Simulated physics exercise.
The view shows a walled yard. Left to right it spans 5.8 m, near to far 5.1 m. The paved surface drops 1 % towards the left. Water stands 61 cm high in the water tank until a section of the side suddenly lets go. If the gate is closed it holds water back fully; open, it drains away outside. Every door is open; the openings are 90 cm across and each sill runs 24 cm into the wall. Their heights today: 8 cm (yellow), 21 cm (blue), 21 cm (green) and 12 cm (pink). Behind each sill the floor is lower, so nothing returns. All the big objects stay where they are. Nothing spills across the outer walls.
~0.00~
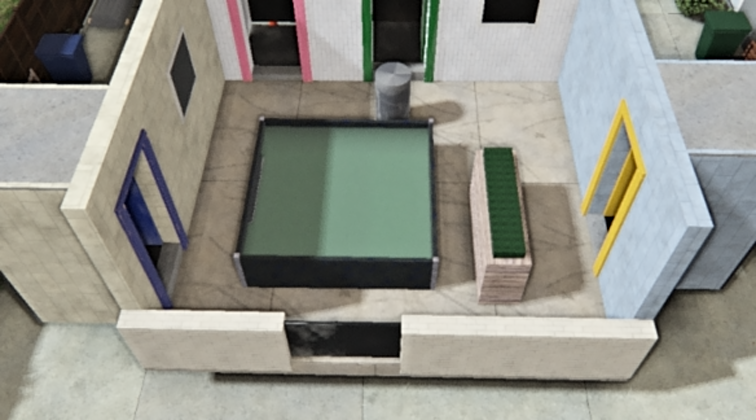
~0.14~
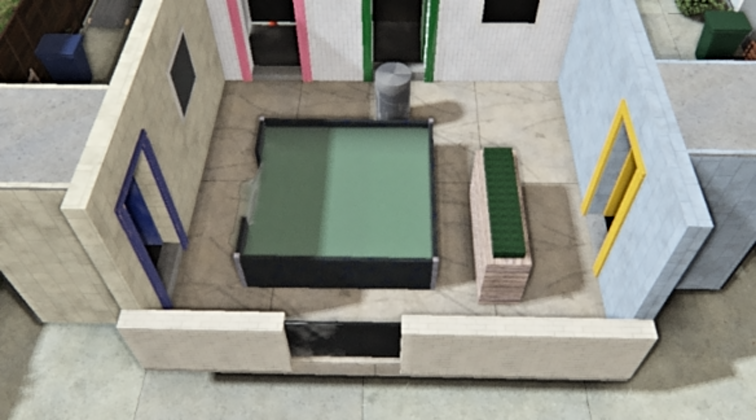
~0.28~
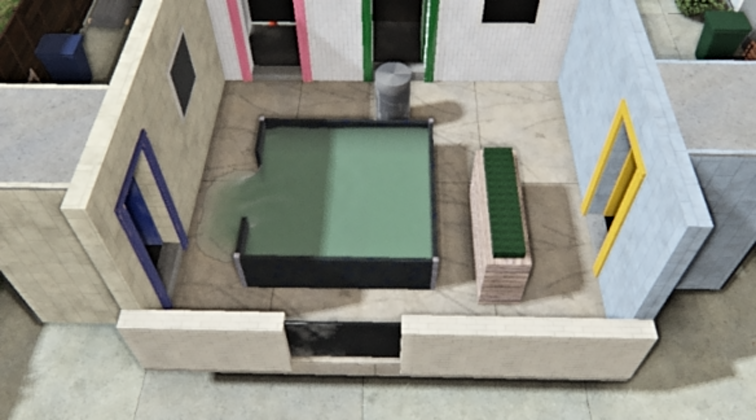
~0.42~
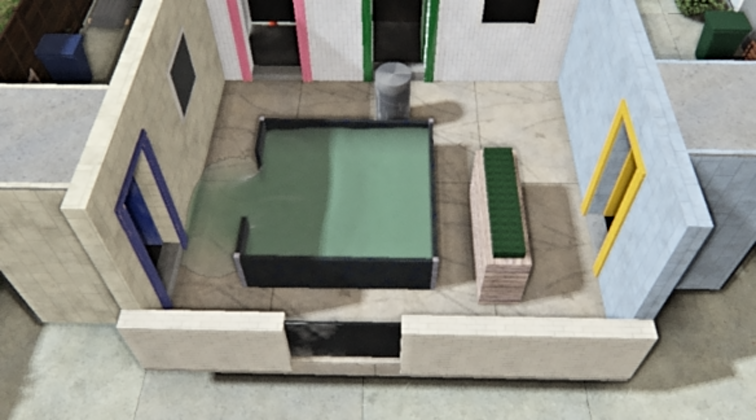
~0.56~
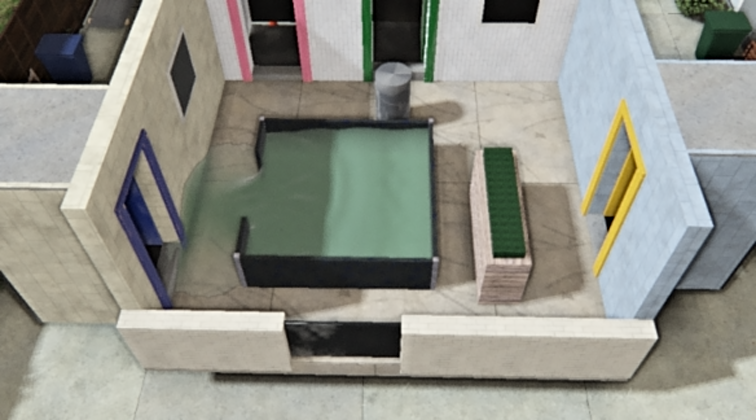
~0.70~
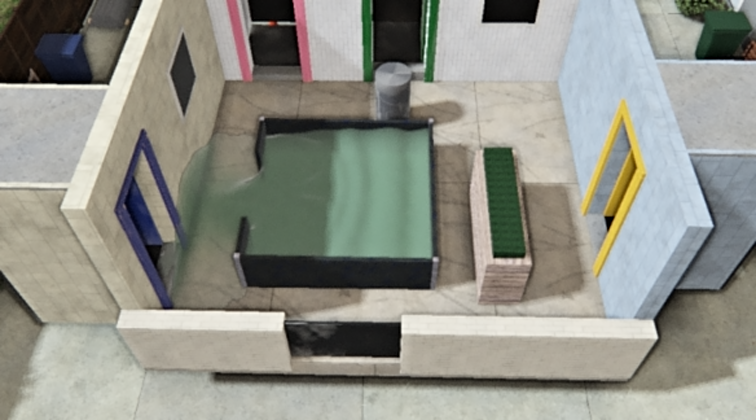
Green water breaks through a gap in the left side of a dark-walled square tank in a paved, walled yard, seen from high above the front wall. A grey cylinder stands behind it and a brick planter topped with green to its right, among blue, pink, green and yellow doorways. The water spreads left across the paving towards the blue doorway, ripples crossing the tank, while the view stays still.
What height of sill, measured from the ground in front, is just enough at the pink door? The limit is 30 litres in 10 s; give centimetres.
Close to 23 cm is just enough.
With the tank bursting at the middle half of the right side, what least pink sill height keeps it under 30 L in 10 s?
About 12.5 cm.
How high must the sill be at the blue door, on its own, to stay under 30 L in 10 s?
About 23 cm at blue.
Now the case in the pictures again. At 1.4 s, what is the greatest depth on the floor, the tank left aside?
Roughly 52 cm.
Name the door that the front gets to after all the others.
The yellow one.
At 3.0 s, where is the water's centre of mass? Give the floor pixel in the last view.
At about (308, 209).
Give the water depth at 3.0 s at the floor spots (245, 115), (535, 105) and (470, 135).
Roughly 8, 0 and 0 cm, in turn.
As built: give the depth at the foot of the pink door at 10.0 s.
About 14.5 cm.
After 1.4 s water covers 25 % of the floor, deepest (52 cm) near (206, 211); it has not reached the pink door.
After 3.0 s water covers 55 % of the floor, deepest (39 cm) near (165, 330); 28 cm at the pink door, 90 litres in over its 12 cm sill.
After 10.0 s water covers 95 % of the floor, deepest (20 cm) near (344, 142); 14 cm at the pink door, 242 litres in over its 12 cm sill.
At the pink door as built, the water arrived by 1.5 s and peaked near 28 cm at 2.8 s.
Run again over the same 10 s with other heights there, 71 litres in over 19 cm, 13 litres over 25.5 cm. The limit of 30 litres is kept from about 23 cm up.
